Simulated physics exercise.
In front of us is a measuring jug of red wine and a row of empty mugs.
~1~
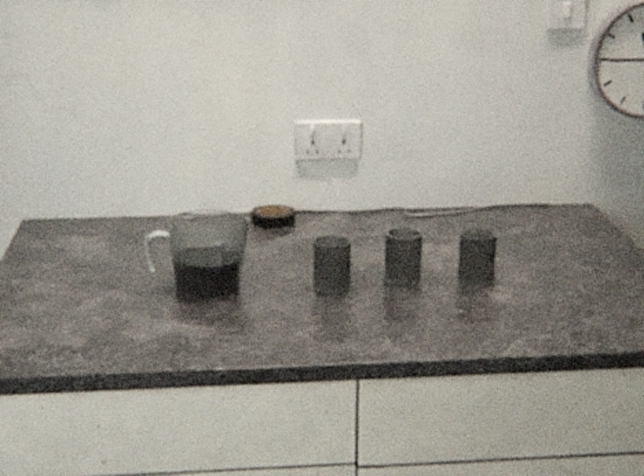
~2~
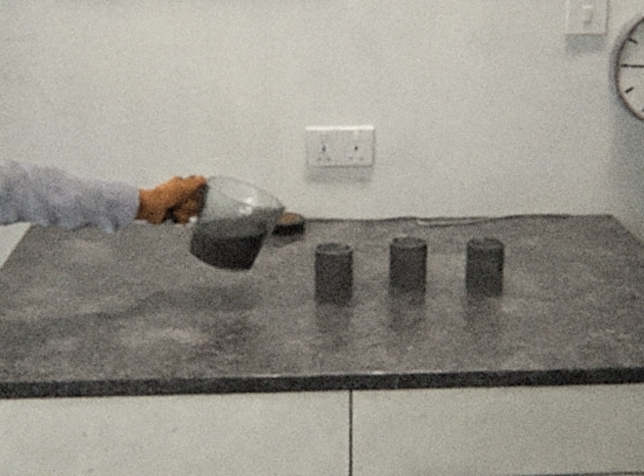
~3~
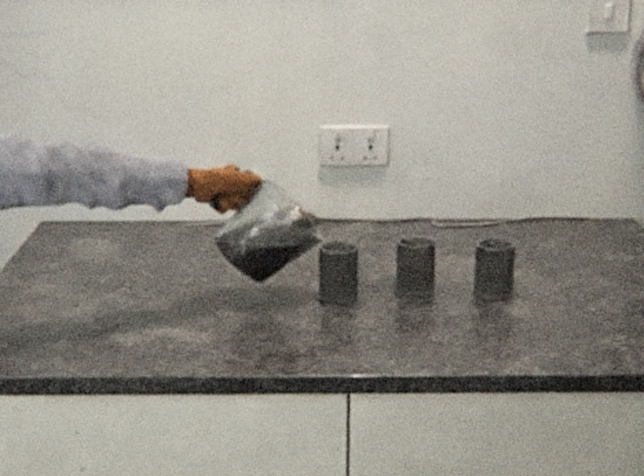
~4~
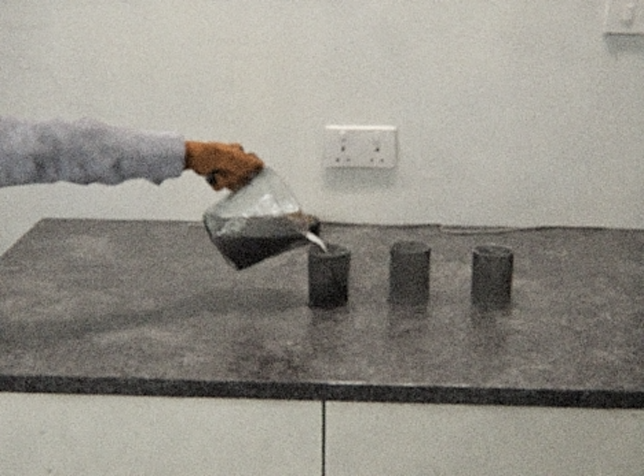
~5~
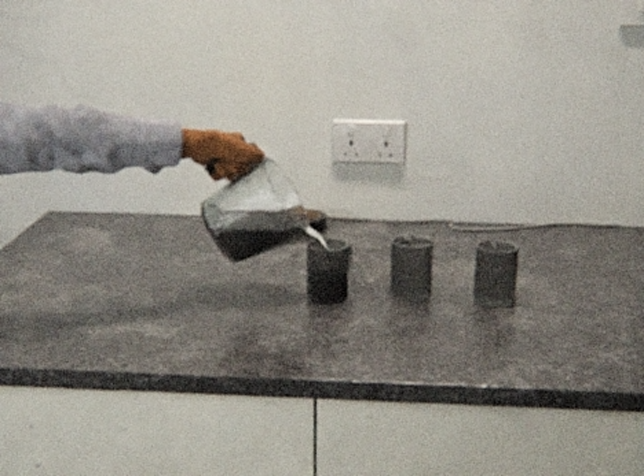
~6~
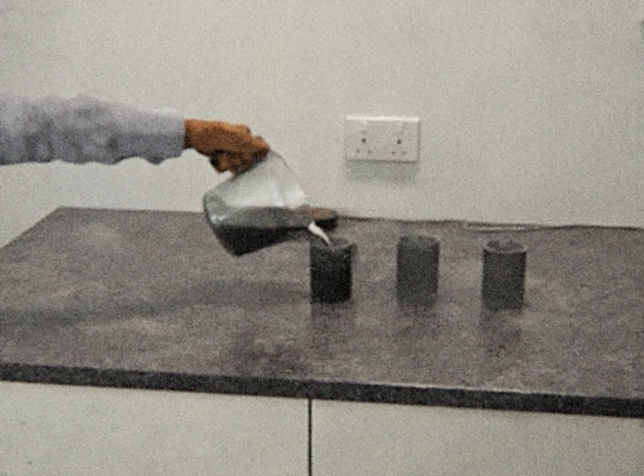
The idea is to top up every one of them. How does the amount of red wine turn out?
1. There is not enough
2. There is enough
1, there is not enough.
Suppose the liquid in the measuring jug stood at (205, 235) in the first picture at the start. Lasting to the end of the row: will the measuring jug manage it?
From that start, the supply covers it.
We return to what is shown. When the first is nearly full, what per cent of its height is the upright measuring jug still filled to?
Roughly 25 %.
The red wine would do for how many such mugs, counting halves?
Near 2.5, I'd say.
A moment on, the first is about two thirds full.
Further on, the first is done and the measuring jug has about half of its load.
When it is over, the measuring jug is empty with two filled and the next at about a third of a serving.
